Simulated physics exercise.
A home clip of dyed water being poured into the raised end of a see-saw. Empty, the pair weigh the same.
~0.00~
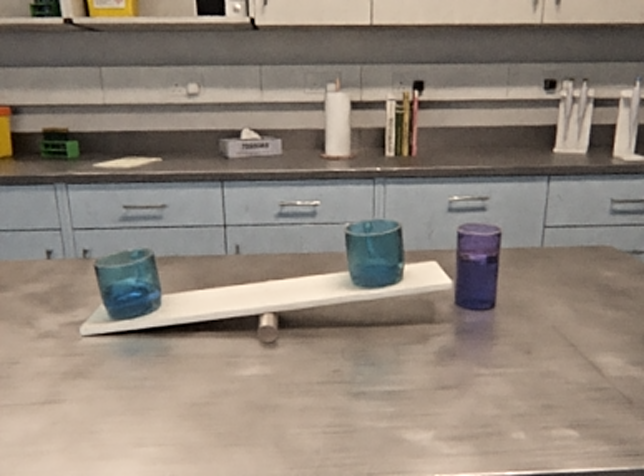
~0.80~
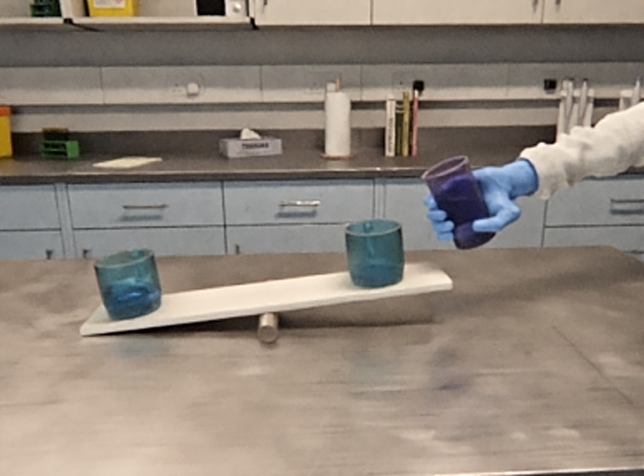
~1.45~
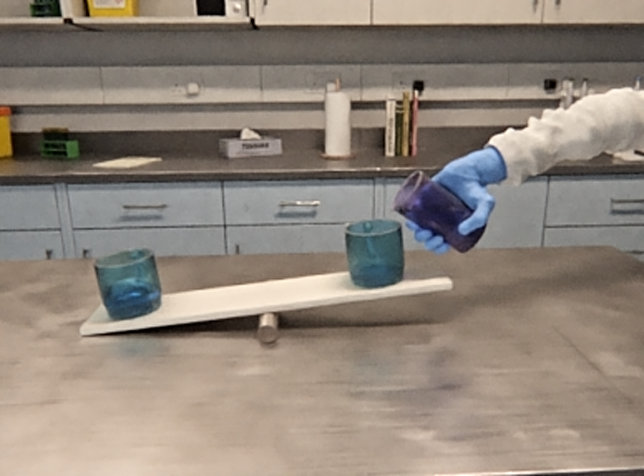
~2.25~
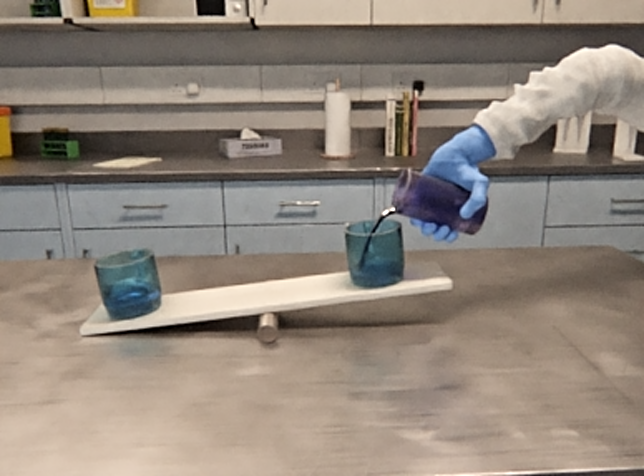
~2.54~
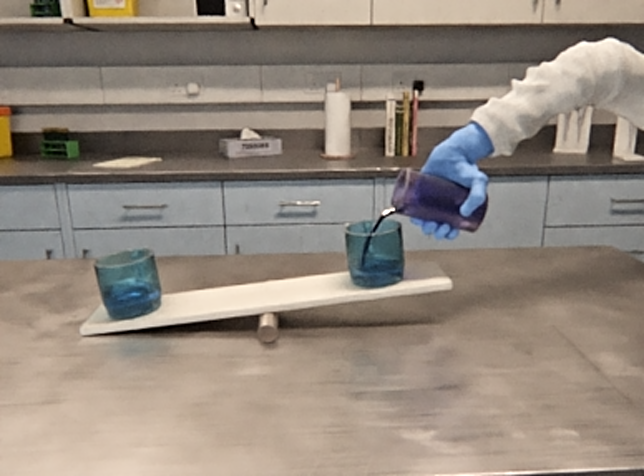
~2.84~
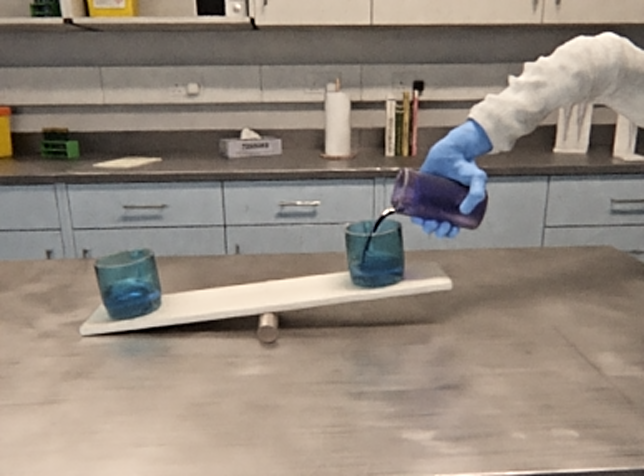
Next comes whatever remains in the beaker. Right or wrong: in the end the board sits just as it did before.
Wrong.
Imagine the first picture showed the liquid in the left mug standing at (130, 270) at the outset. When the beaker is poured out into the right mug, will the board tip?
With that start, it sits tight.
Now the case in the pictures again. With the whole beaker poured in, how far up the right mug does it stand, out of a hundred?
It comes up to some 70 per cent.
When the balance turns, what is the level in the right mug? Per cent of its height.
About 45 per cent.
After 4.2 s, the right mug is about half full; the board has swung over, and that end is down.
After 5.3 s, the right mug is about two thirds full; the board has swung over, and that end is down.
After 6.9 s, the right mug is about two thirds full; the board has swung over, and that end is down.
